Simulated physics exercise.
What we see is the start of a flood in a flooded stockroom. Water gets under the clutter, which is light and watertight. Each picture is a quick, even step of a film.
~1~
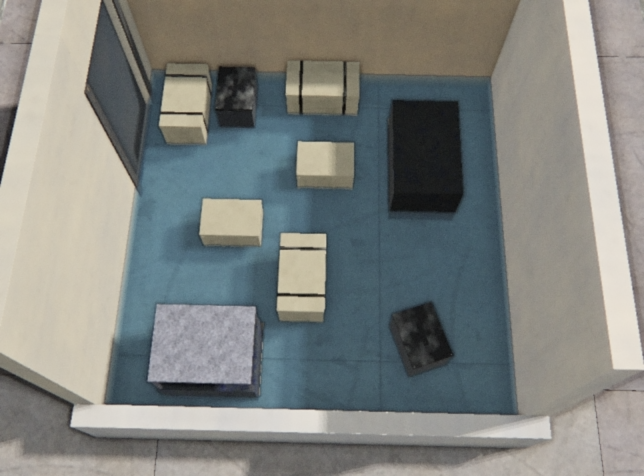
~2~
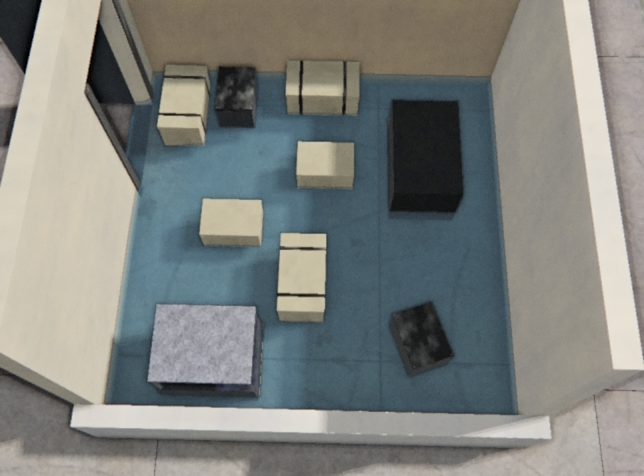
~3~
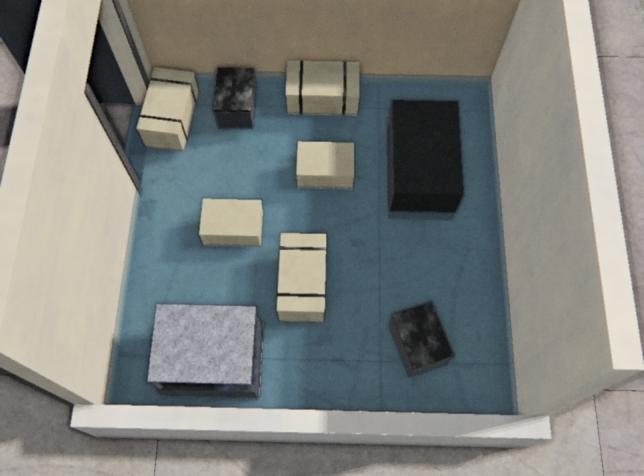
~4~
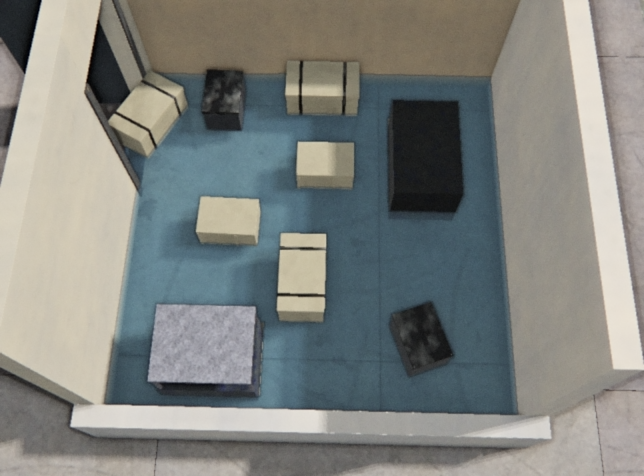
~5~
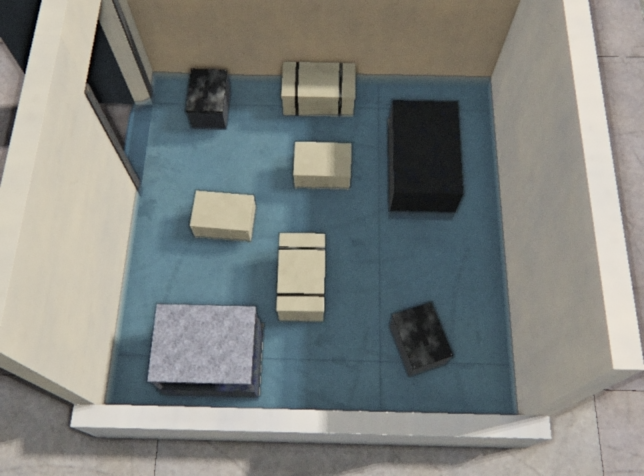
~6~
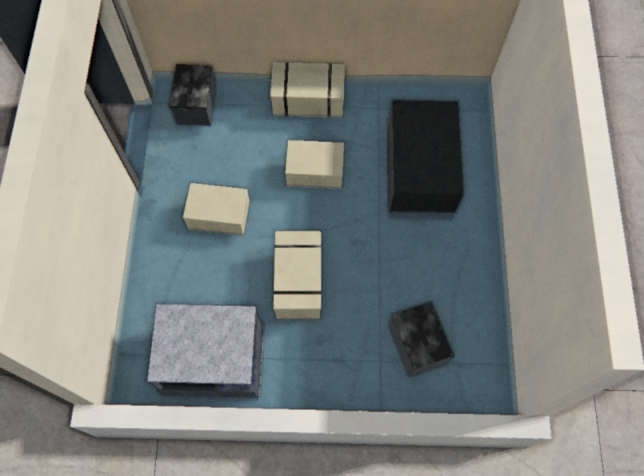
To begin with, cream and dark boxes sit still in a flooded stockroom as a panel in the left wall opens. The strapped box nearest the gap turns and slips out of view, then a dark box shifts left and the other cream boxes drift slightly that way, while the largest black block stays put.
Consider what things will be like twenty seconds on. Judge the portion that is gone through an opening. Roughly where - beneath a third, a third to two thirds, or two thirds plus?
Roughly two thirds plus.
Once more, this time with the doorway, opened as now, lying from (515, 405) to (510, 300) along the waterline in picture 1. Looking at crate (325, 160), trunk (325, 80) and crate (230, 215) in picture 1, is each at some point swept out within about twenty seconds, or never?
Taking them one after another, flushed away, then held back, then flushed away.
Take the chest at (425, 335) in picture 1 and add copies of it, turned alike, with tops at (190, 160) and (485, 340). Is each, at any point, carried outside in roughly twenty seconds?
Swept away; held back.
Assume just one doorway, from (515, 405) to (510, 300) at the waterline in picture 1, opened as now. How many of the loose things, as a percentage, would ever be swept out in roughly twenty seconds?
Roughly 60 in a hundred.
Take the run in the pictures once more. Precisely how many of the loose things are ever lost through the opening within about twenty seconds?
Tally: 6.
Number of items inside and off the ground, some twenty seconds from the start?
Tally at that point: 1.
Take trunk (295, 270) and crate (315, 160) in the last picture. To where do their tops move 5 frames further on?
Near (257, 237) and (278, 136).
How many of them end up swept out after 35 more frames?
6.
A moment on, 2 of 7 are out; 5 afloat.
Next, 4 of 7 are out; 3 afloat.
Later, 6 of 7 are out; 1 afloat.
In the end, 6 of 7 are out; 1 afloat.
